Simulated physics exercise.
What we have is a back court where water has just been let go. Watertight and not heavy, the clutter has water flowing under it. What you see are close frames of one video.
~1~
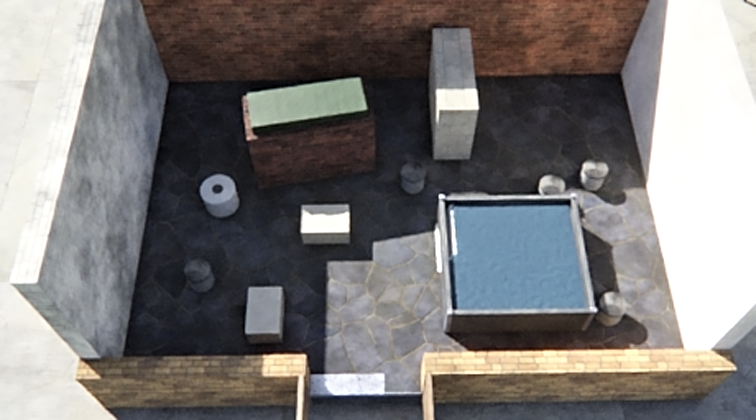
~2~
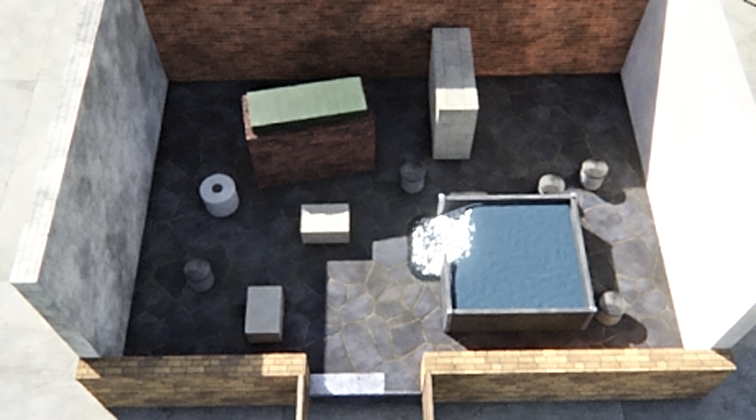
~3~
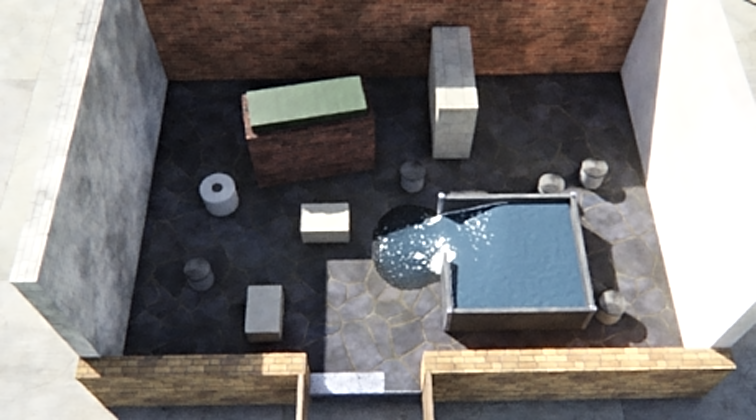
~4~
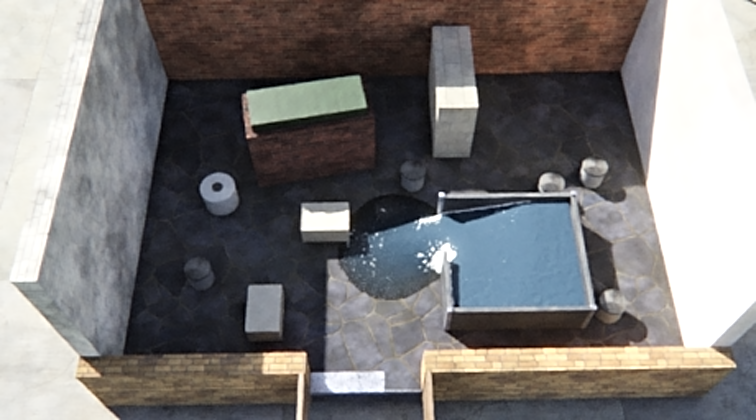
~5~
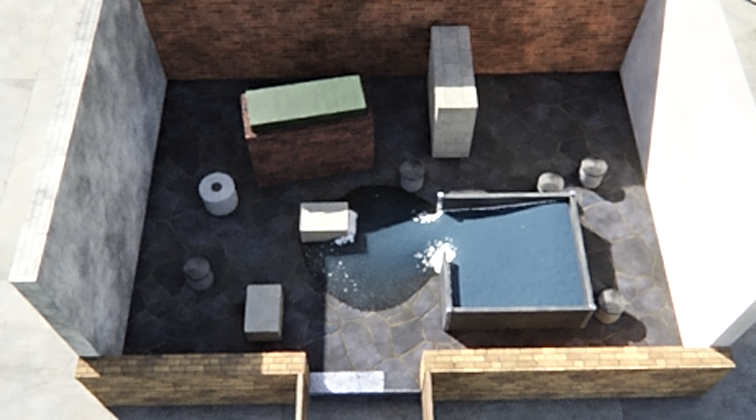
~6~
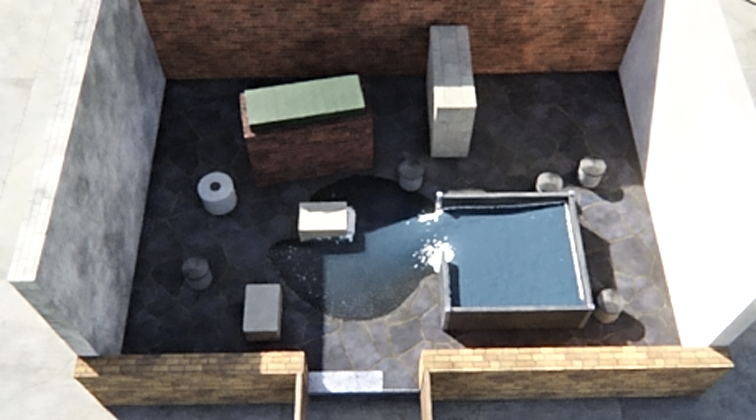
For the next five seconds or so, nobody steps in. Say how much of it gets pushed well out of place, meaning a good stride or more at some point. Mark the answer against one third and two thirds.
One to two thirds of them.
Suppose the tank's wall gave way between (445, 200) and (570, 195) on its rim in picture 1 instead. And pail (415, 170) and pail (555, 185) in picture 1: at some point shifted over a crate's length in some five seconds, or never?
Lab note, as listed: Reached that mark / reached that mark.
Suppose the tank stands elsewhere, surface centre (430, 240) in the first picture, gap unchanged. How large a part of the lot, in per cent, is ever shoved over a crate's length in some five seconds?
About 50 per cent.
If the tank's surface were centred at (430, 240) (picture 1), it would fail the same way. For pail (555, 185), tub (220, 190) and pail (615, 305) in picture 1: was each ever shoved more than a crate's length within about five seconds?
In order: Remained close by, went well off, remained close by.
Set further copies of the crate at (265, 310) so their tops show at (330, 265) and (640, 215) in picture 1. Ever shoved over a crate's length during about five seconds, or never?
In order: Shoved clear, then hardly budges.
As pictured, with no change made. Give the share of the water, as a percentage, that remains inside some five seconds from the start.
98 %.
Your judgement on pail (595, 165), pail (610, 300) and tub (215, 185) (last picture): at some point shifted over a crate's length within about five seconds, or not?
Well, in the order you gave them, the first stayed under the mark, the second stayed under the mark, and the third went the distance.
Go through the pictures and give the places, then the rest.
The first picture shows a crate at (325, 218) rests on the ground; a pail at (614, 304) rests on the ground; 0 of 8 have shifted.
The second picture shows a crate at (325, 218), on the bottom; a pail at (613, 304), on the bottom; 0 of 8 have shifted.
The third picture shows a crate at (325, 217) rests on the ground; a pail at (613, 303), on the bottom; 0 of 8 have shifted.
The fourth picture shows a crate at (325, 216) rests on the ground; a pail at (614, 302), on the bottom; 0 of 8 have shifted.
The fifth picture shows a crate at (324, 216), on the bottom; a pail at (613, 302) rests on the ground; 0 of 8 have shifted.
The sixth picture shows a crate at (323, 216), on the bottom; a pail at (611, 301) rests on the ground; 0 of 8 have shifted.
A moment on, 0 of 8 are well off their spots; 0 afloat.
Next, 1 of 8 are well off their spots; 0 afloat.
Later, 3 of 8 are well off their spots; 2 afloat.
In the end, 3 of 8 are well off their spots, and 3 have been at some point; 2 afloat.
